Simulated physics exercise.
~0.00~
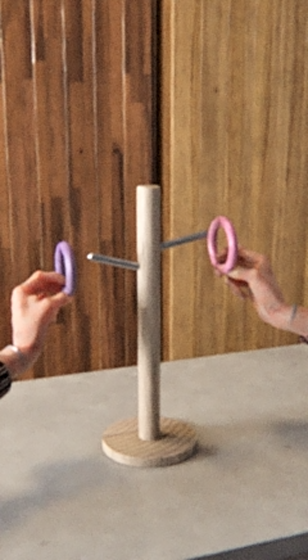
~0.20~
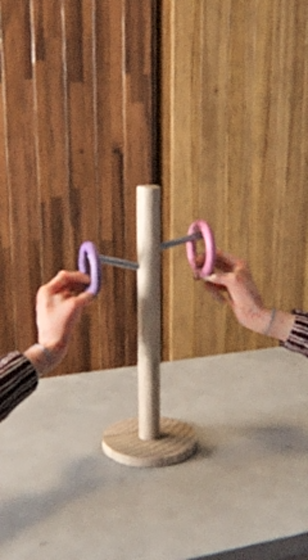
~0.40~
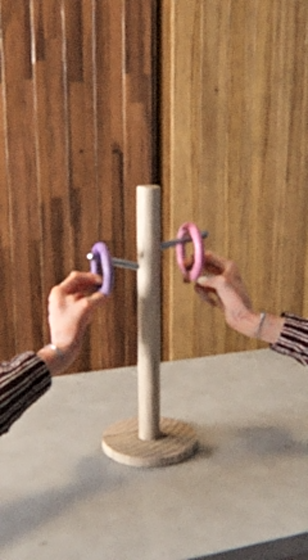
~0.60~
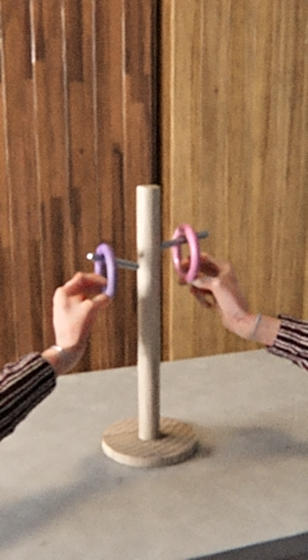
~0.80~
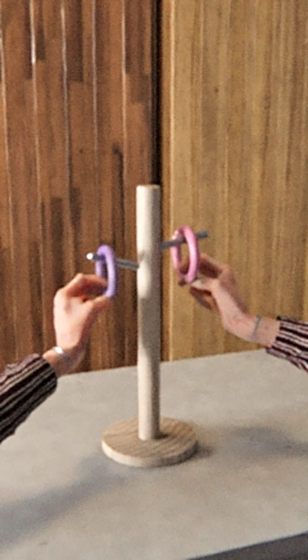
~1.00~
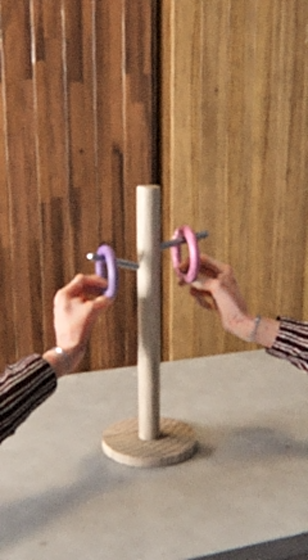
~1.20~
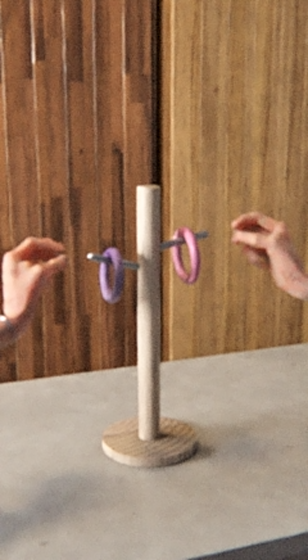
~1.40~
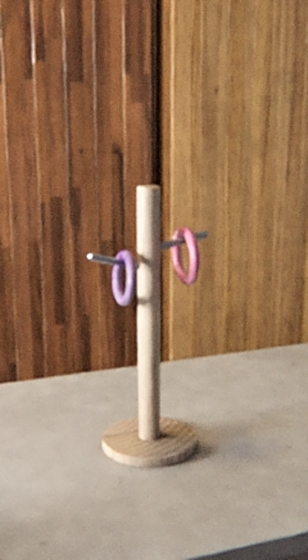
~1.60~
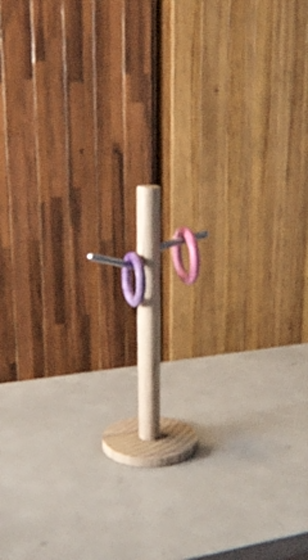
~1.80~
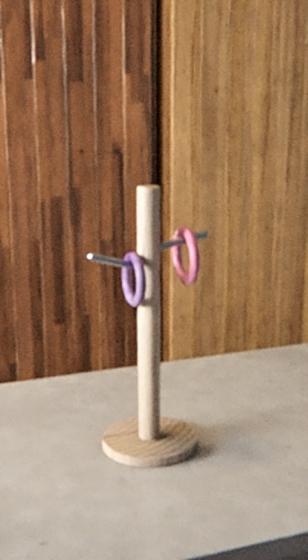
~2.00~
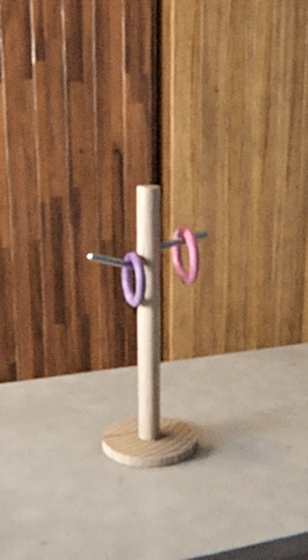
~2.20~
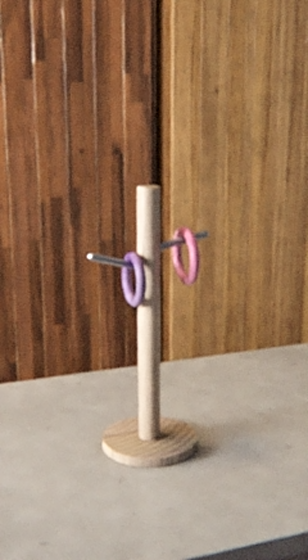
On a grey tabletop, two hands slid a purple ring and a pink ring onto opposite pegs of a wooden stand, then let go and drew away; the purple one slipped a little closer to the post, and both stayed hanging.
